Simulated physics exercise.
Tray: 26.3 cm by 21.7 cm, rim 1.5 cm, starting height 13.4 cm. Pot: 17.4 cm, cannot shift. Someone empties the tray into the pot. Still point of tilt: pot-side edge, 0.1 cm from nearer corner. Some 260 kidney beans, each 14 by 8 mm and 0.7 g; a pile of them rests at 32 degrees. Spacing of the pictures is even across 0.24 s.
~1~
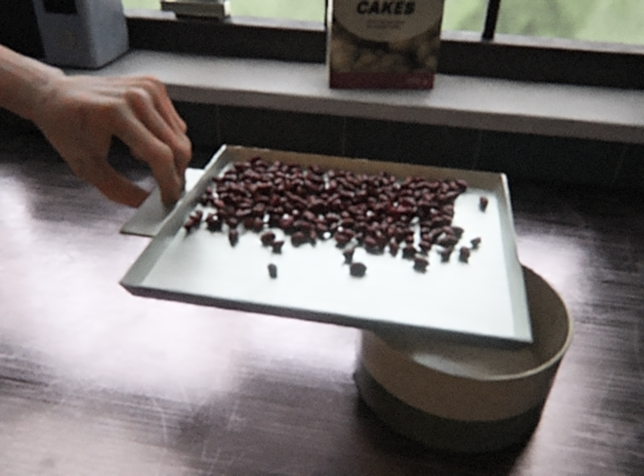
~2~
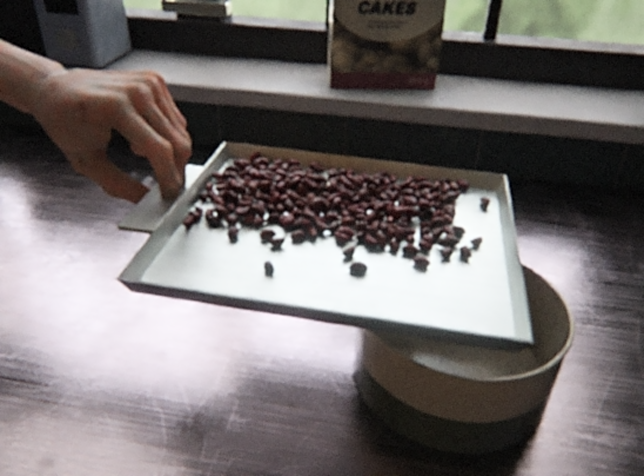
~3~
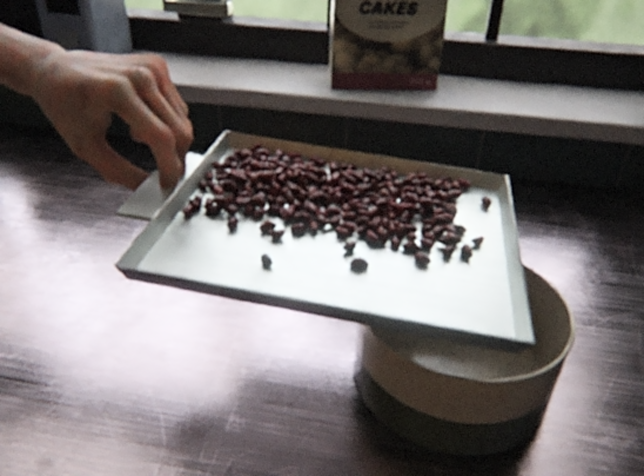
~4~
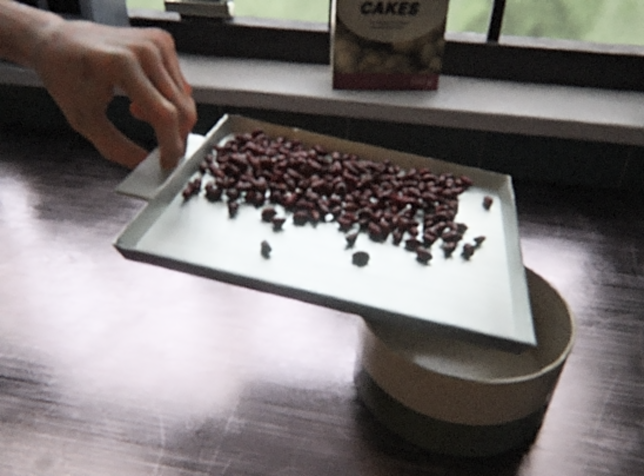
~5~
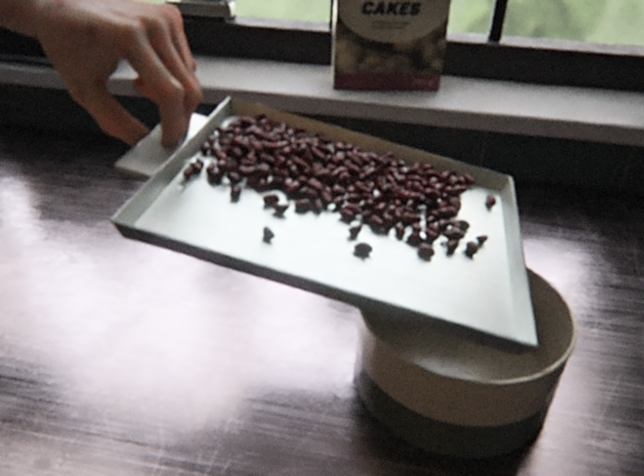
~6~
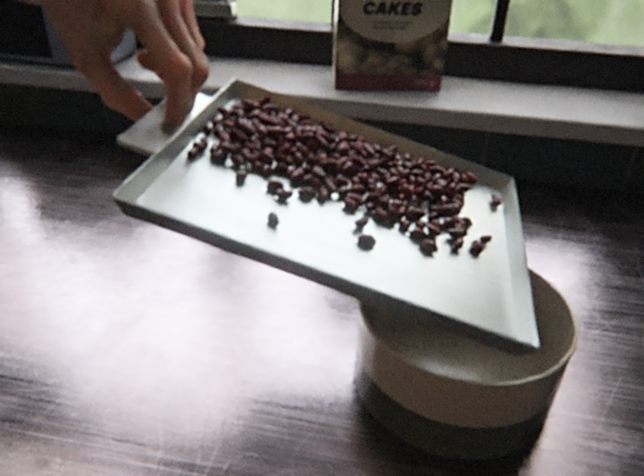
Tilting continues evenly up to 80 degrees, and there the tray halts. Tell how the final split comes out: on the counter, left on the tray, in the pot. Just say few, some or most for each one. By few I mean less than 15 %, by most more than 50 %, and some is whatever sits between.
I would say counter most, tray few, pot some.
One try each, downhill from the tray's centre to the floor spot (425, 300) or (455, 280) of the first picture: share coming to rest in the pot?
Roughly 0 per cent on the first try and 0 per cent on the second.
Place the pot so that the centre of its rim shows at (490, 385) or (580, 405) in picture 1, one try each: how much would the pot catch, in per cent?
I'd say some 25 per cent for the first and some 30 per cent for the second.
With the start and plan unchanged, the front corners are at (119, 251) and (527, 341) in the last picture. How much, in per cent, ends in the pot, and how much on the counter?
Pot: 0, counter: 100.
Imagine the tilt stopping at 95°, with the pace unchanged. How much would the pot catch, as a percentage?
Estimate: Roughly 35 percent.
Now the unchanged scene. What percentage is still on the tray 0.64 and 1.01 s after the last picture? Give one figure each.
Roughly 35 then 5.
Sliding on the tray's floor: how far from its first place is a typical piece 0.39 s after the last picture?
Some 8 cm.
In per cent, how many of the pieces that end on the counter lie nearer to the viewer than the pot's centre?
About 40 percent of the spill.
Then, 0.39 s after the last picture, tilt 47 degrees; the tray holds 100 %, the pot 0 %.
Then, 0.64 s after the last picture, tilt 67 degrees; the tray holds 35 %, the pot 10 %.
Then, 1.01 s after the last picture, tilt 80 degrees; the tray holds 5 %, the pot 30 %.
In the end, counter 60 %, tray 5 %, pot 35 %.
